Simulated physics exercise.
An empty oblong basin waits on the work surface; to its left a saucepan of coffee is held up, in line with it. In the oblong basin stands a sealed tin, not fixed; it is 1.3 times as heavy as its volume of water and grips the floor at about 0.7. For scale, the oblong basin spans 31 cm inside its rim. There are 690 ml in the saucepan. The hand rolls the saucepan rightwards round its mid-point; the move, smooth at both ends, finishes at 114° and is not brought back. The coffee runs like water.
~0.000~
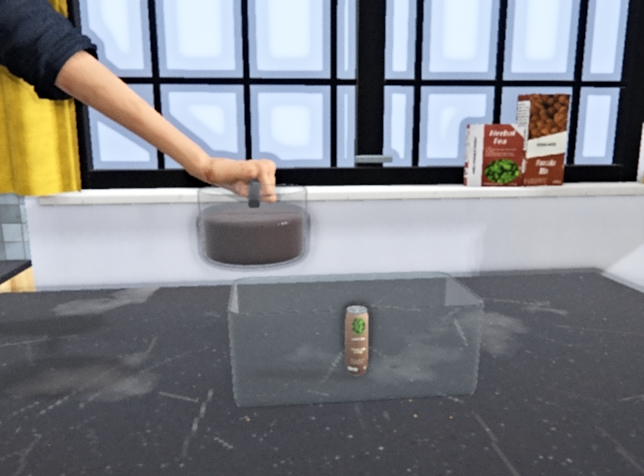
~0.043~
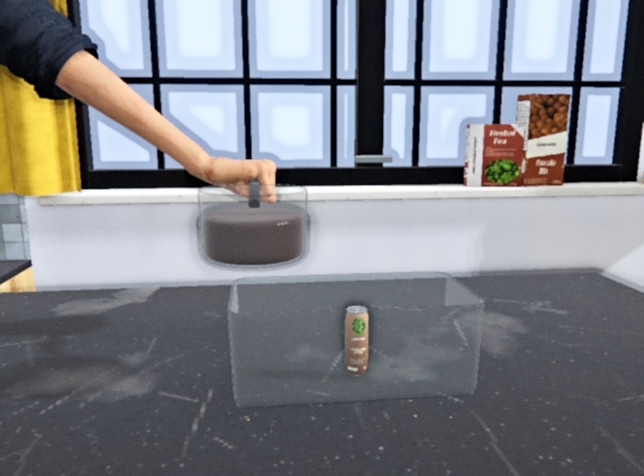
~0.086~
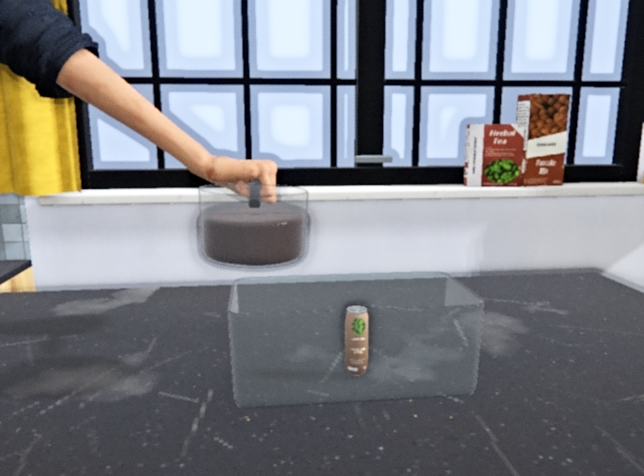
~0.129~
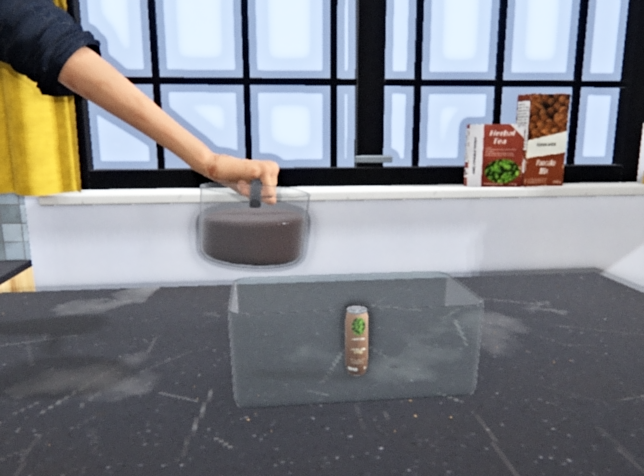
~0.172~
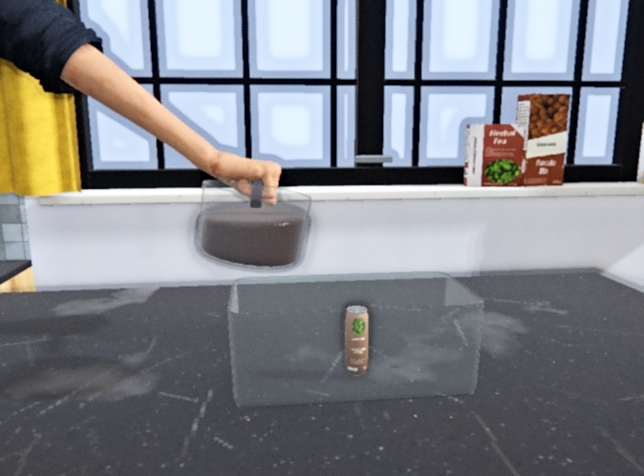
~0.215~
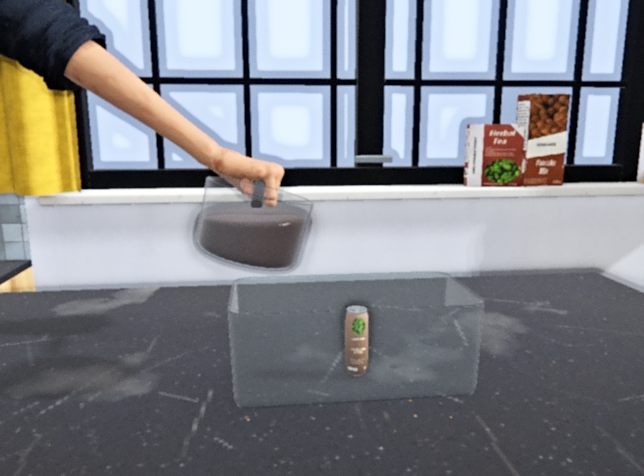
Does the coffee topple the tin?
It stays up.
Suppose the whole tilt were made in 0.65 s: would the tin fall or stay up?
The tin goes over.
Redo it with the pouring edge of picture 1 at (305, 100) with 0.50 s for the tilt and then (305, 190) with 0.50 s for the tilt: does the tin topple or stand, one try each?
First it goes over; then it falls.
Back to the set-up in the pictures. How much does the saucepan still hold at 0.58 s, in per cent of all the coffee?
About 66 per cent.
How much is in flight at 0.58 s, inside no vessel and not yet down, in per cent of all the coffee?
Near 26 in a hundred.
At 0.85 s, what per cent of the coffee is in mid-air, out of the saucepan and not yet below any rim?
Some 5 per cent.
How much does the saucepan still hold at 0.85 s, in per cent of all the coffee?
Some 10 per cent.
Then, 0.58 s in, the tilt is 79° and 65 per cent is still to pour; the tin stands where it began.
Then, 0.85 s in, the tilt is 112° and 11 per cent is still to pour; the tin stands 1 cm from where it began.
Then, 1.13 s in, the tilt is 114° and 0 per cent is still to pour; the tin stands 1 cm from where it began.
Then, 1.43 s in, the tilt is 114° and 0 per cent is still to pour; the tin stands 1 cm from where it began.
Finally, the tin stands 1 cm from where it began.
